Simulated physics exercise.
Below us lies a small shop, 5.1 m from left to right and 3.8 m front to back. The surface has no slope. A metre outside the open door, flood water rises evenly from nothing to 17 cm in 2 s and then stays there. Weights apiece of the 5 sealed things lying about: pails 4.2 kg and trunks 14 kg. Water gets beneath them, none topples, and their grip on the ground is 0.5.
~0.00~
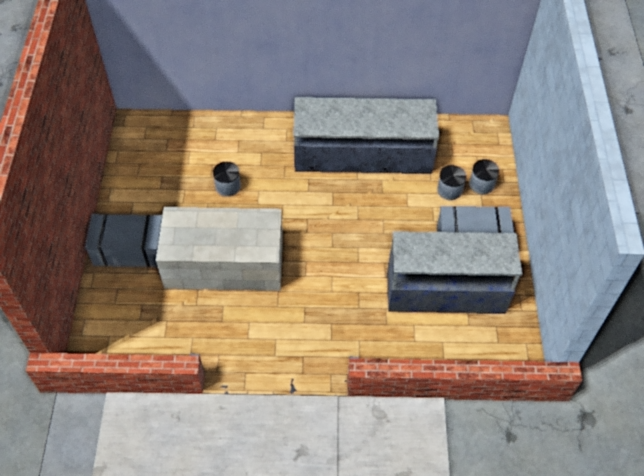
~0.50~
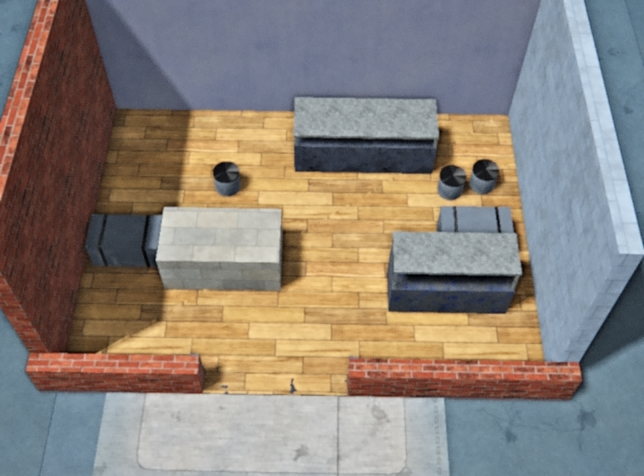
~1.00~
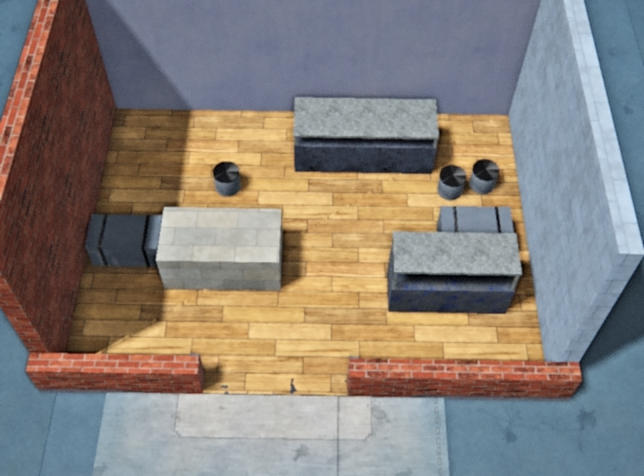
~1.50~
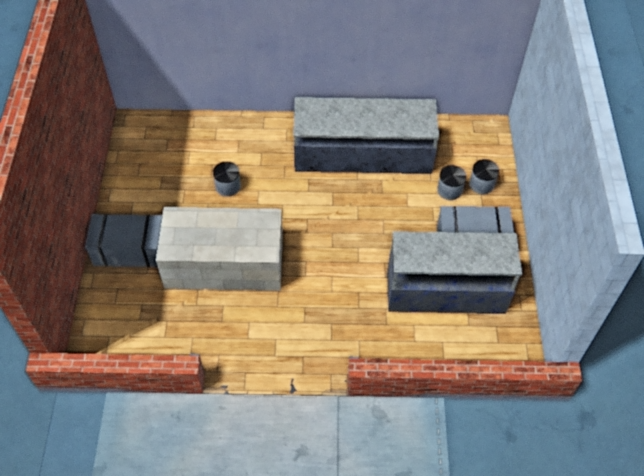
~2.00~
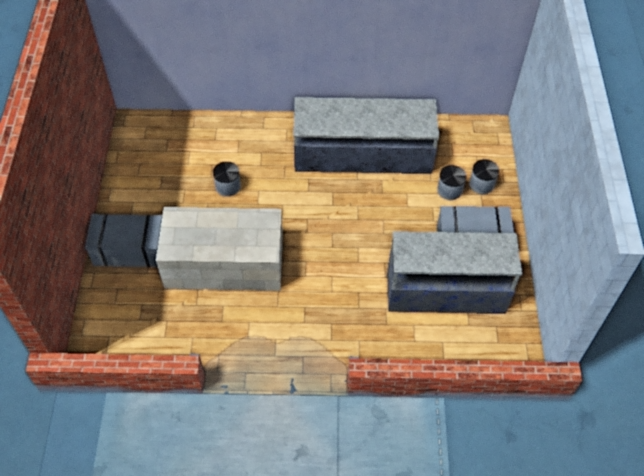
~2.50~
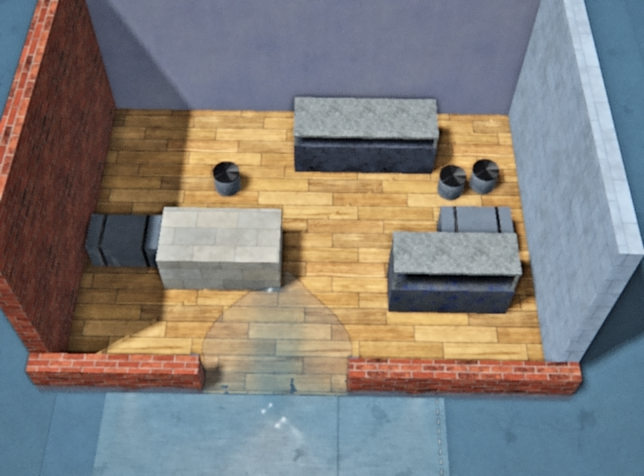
In the video, seen from above, water spreads over the grey ground around a small walled room, then enters through the front opening and fans across the wooden floor, while the pails and blocky objects inside stay still.
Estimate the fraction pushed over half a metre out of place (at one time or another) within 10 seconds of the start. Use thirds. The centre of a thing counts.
Share: From one to two thirds.
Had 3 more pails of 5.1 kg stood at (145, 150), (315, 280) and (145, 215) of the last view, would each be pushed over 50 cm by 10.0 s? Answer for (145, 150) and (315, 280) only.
In turn: Less, past it.
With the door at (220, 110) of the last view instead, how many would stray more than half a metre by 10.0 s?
In that case 2 of them.
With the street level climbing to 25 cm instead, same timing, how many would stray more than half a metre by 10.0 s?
In that case 4 of them.
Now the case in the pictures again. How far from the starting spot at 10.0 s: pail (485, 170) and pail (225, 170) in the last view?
In turn: 200 cm, 10 cm.
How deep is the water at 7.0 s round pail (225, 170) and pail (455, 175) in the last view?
About 2 and 6 cm.
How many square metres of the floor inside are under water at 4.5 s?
Some 7.5 m2.
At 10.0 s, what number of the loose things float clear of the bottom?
I count 5.
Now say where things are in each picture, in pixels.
The first picture shows a pail at (226, 172), on the bottom; a pail at (453, 175) rests on the ground; water covers 0.0 m2; 0 of 5 have shifted.
The second picture shows a pail at (226, 172) rests on the ground; a pail at (453, 175), on the bottom; water covers 0.0 m2; 0 of 5 have shifted.
The third picture shows a pail at (226, 172), on the bottom; a pail at (453, 175), on the bottom; 0.0 m2 under water; 0 of 5 have shifted.
The fourth picture shows a pail at (226, 172), on the bottom; a pail at (453, 175), on the bottom; 0.0 m2 under water; 0 of 5 have shifted.
The fifth picture shows a pail at (226, 172) rests on the ground; a pail at (453, 175), on the bottom; water covers 0.5 m2; 0 of 5 have shifted.
The sixth picture shows a pail at (226, 172), on the bottom; a pail at (453, 175), on the bottom; water covers 1.4 m2; 0 of 5 have shifted.
After 3.5 s 0 of 5 are over 50 cm from their spots; 0 afloat.
After 4.5 s 0 of 5 are over 50 cm from their spots; 0 afloat.
After 7.0 s 1 of 5 are over 50 cm from their spots; 2 afloat.
After 10.0 s 3 of 5 are over 50 cm from their spots, and 3 have been at some point; 5 afloat.
